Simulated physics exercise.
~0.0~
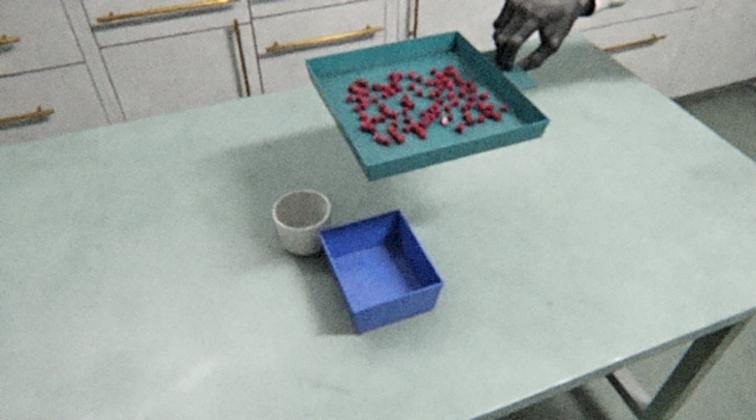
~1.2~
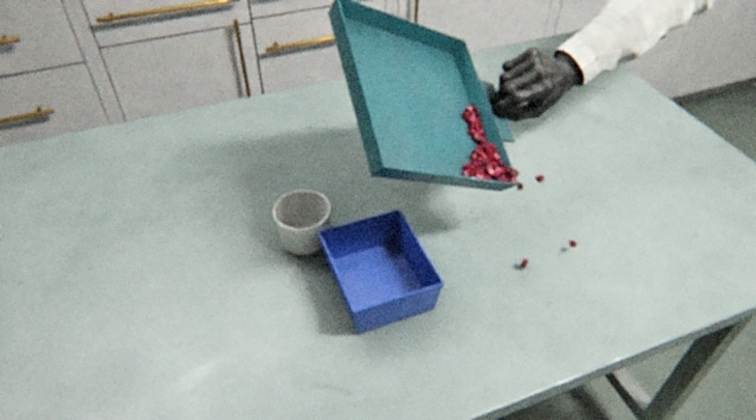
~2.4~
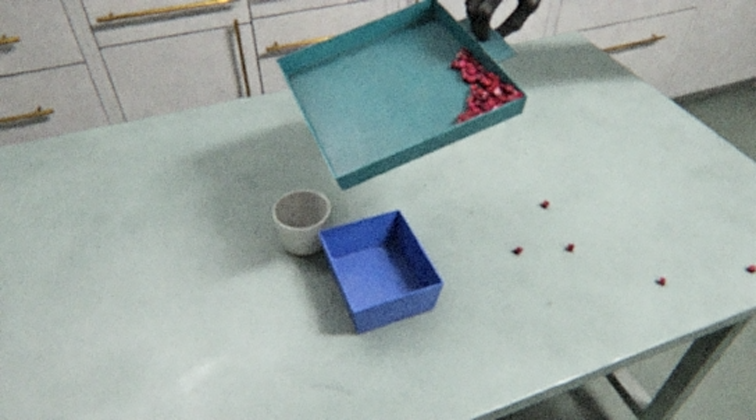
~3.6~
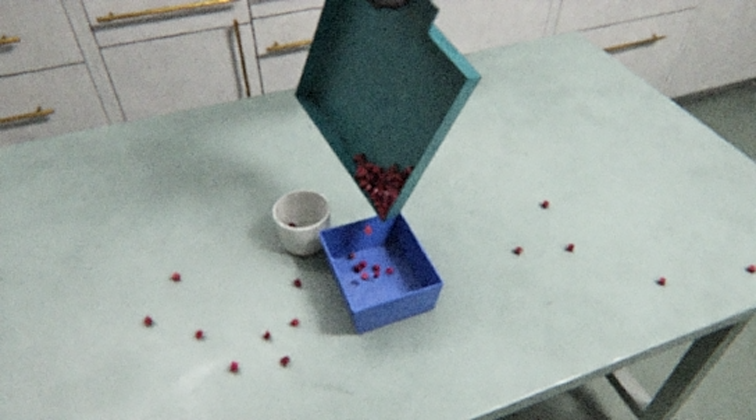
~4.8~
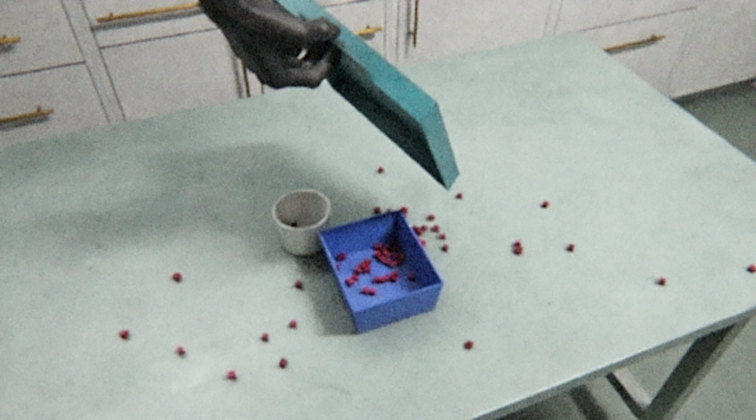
A teal tray scattered with small dark-red pieces is held by a dark-gloved hand above a pale green table, seen from above with white, brass-handled drawers behind. Below it stand a white dish and, just right of it, an open blue tin. The tray tips to the right, and a few pieces drop onto the table. It swings back towards level, moving left, its load heaped in the right corner. Then it tilts steeply over the tin, spilling pieces into it and across the table. Finally the tray is tipped right over, with some pieces in the tin and more scattered around it.
